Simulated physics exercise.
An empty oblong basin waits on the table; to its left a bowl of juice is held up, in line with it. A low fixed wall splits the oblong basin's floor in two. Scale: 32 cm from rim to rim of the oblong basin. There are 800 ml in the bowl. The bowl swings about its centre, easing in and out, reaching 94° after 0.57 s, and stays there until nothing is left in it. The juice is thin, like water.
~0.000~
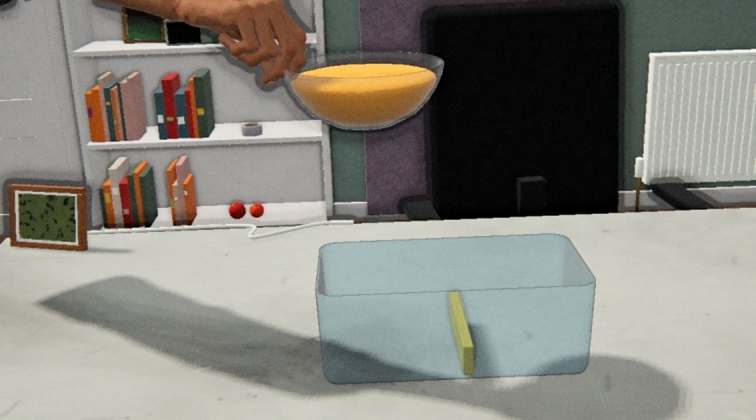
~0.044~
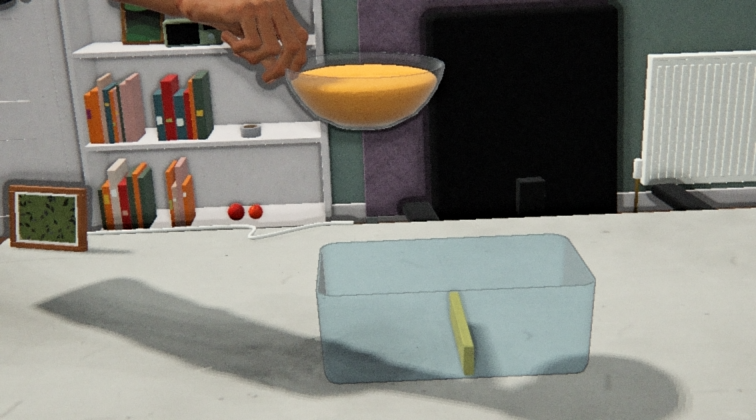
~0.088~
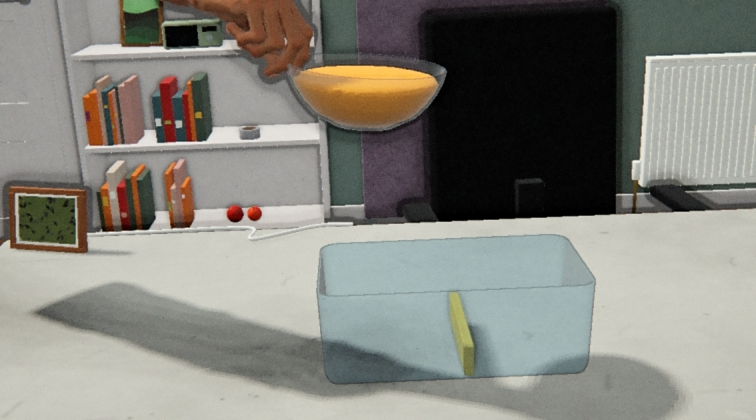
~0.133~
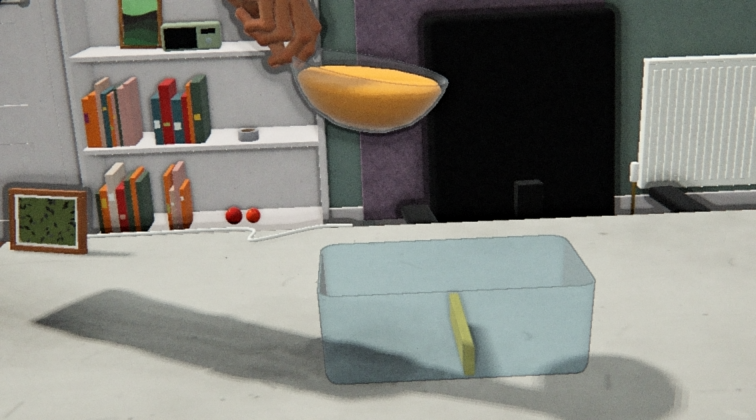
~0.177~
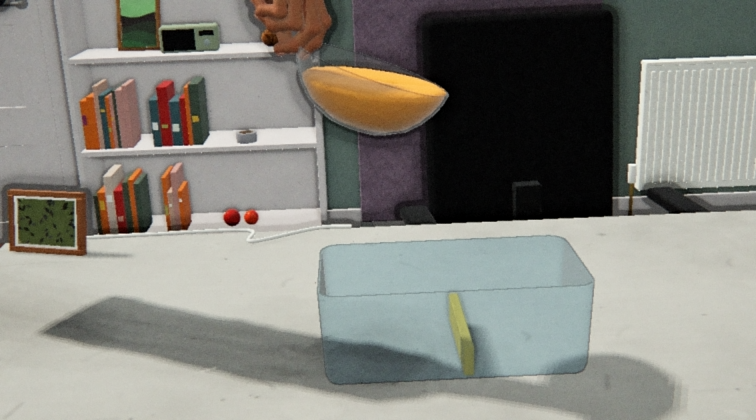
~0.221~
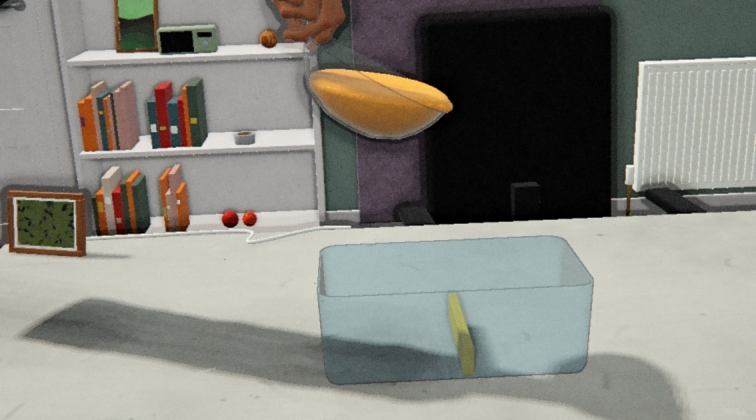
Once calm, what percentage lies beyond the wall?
Roughly 63 per cent is past the wall.
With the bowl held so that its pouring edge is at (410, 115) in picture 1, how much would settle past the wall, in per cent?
Then about 40 per cent.
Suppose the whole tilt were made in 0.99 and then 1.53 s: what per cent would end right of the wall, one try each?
First 80, then 85 per cent.
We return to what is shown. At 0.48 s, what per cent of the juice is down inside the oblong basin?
About 24 per cent.
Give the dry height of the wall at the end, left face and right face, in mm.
Left about 28 mm, right about 16 mm.
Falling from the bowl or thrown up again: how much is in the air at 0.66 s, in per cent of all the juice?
Some 18 per cent.
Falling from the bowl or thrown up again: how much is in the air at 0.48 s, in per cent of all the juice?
About 68 per cent.
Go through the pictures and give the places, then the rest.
In the first frame, tilt 0°; pouring edge (442, 63); surface from (290, 79) to (437, 74); the oblong basin's rim runs from (319, 270) to (581, 259); the wall's top is at (461, 319).
In the second frame, tilt 1°; pouring edge (443, 65); surface from (291, 78) to (437, 75).
In the third frame, tilt 5°; pouring edge (445, 72); surface from (293, 76) to (438, 79).
In the fourth frame, tilt 12°; pouring edge (446, 82); surface from (298, 74) to (441, 84).
In the fifth frame, tilt 21°; pouring edge (446, 95); surface from (302, 72) to (445, 89).
In the sixth frame, tilt 31°; pouring edge (444, 109); surface from (309, 75) to (432, 96); 5 per cent is over the edge.
By 0.48 s the tilt is 88° and 8 per cent is still to pour, 0 is left of the wall and 23 right of it.
By 0.66 s the tilt is 94° and 0 per cent is still to pour, 15 is left of the wall and 67 right of it.
By 0.86 s the tilt is 94° and 0 per cent is still to pour, 25 is left of the wall and 66 right of it.
By 1.07 s the tilt is 94° and 0 per cent is still to pour, 31 is left of the wall and 64 right of it.
At rest 32 per cent lies left of the wall, 63 right of it and 5 outside.
